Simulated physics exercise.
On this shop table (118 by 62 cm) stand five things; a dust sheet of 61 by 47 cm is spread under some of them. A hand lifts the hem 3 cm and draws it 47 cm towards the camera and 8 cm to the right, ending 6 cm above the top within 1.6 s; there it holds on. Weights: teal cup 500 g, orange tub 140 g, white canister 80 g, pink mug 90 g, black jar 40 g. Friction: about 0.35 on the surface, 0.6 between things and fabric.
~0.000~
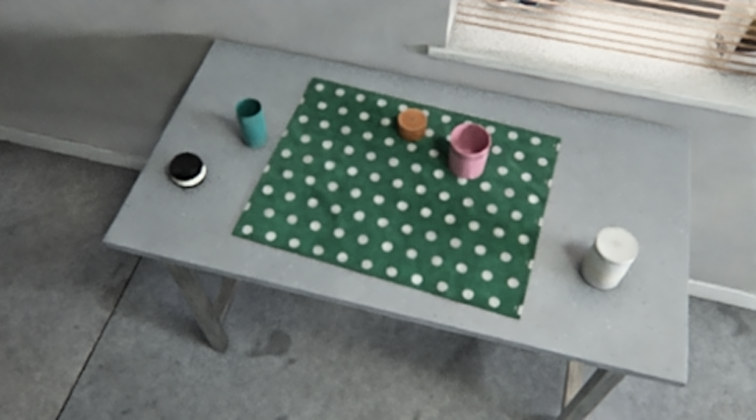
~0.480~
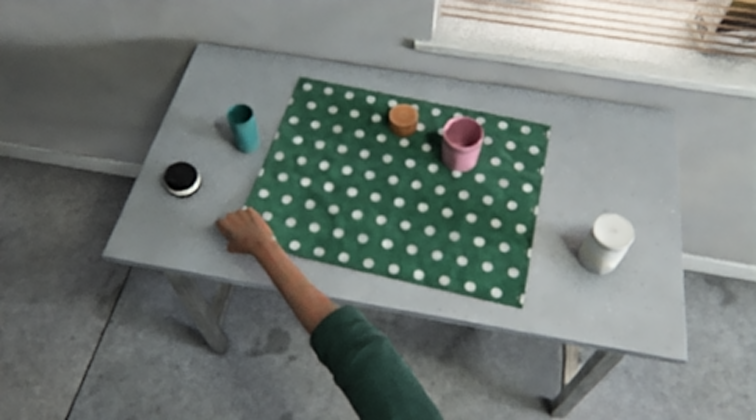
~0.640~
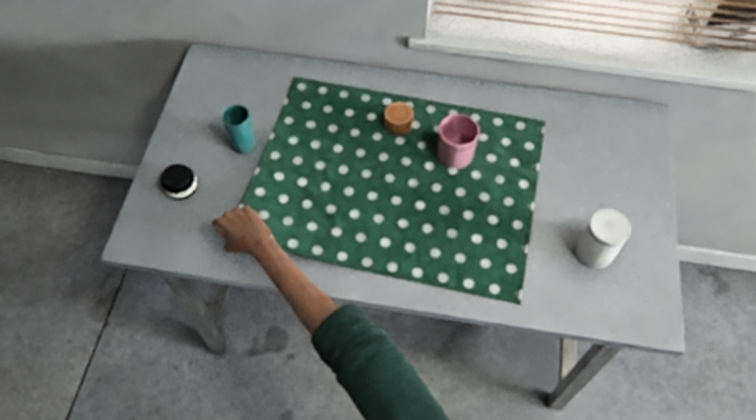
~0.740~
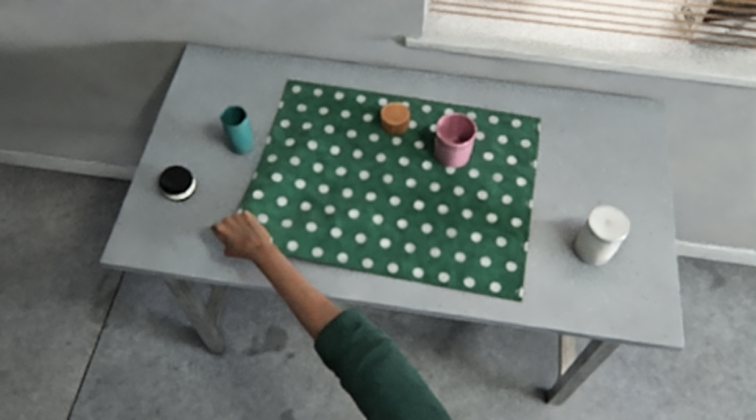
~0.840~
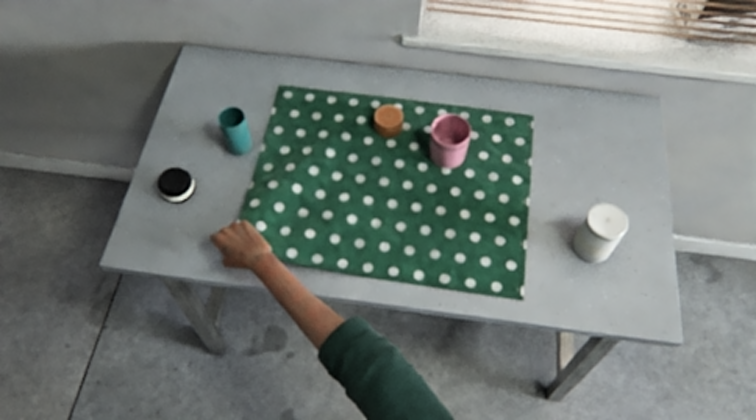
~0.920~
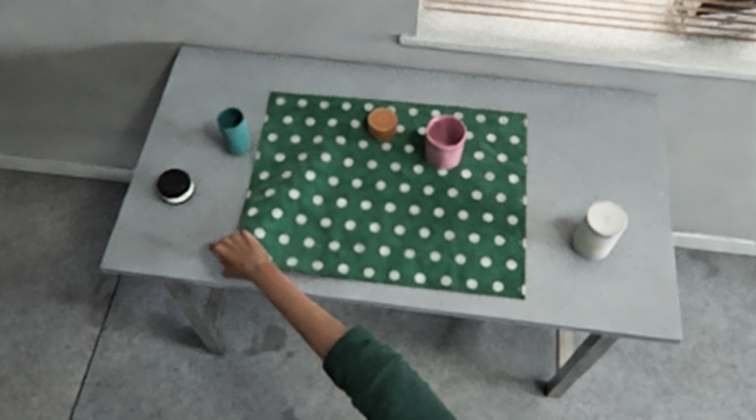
A hand in a dark green sleeve reaches from below to a grey table, seen from above at an angle beside a window with blinds. A white-dotted green cloth lies under an orange tub and a pink mug, with a teal cup and black-topped jar left, a white canister right. The hand grips the cloth's near left corner and draws it slightly, carrying tub and mug along, while the view shifts a little.
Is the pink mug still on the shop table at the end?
Result: Pink mug remains up there.
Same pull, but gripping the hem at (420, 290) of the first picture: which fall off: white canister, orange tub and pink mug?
In that case: White canister stays on, orange tub falls off, pink mug drops off.
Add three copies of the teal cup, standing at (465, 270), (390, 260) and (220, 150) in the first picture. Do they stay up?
In turn: Drops off, goes over, stays on.
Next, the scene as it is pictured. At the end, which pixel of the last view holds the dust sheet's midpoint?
Near (323, 327).
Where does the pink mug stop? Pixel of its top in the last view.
At about (363, 249).
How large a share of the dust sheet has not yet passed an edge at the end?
About 35 per cent.
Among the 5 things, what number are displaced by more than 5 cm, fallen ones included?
2 of them.
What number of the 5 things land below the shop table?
0 of them.
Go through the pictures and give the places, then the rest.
In the first frame, pink mug (471, 139); dust sheet corners (232, 234) (313, 77) (561, 139) (520, 320).
In the second frame, dust sheet corners (300, 77) (550, 126); grip (230, 237).
In the third frame, dust sheet corners (294, 77) (545, 122); grip (227, 236).
In the fourth frame, orange tub (395, 113); dust sheet corners (288, 79) (541, 119); grip (226, 241).
In the fifth frame, orange tub (389, 116); pink mug (451, 130); dust sheet corners (279, 85) (533, 116); grip (225, 251).
In the sixth frame, pink mug (446, 131); dust sheet corners (271, 92) (527, 114) (525, 299); grip (225, 261).
By 1.3 s, 90 % of the dust sheet is still over the top; pink mug 10 cm off its start, orange tub 14 cm off its start.
By 1.6 s, 70 % of the dust sheet is still over the top; pink mug 21 cm off its start, orange tub 27 cm off its start.
By 1.9 s, 45 % of the dust sheet is still over the top; pink mug 30 cm off its start at (372, 227), orange tub 39 cm off its start at (297, 241).
By 2.2 s, 35 % of the dust sheet is still over the top; pink mug 35 cm off its start, orange tub 43 cm off its start.
By 3.8 s, 35 % of the dust sheet is still over the top; pink mug 35 cm off its start at (363, 249), orange tub 44 cm off its start at (288, 262).
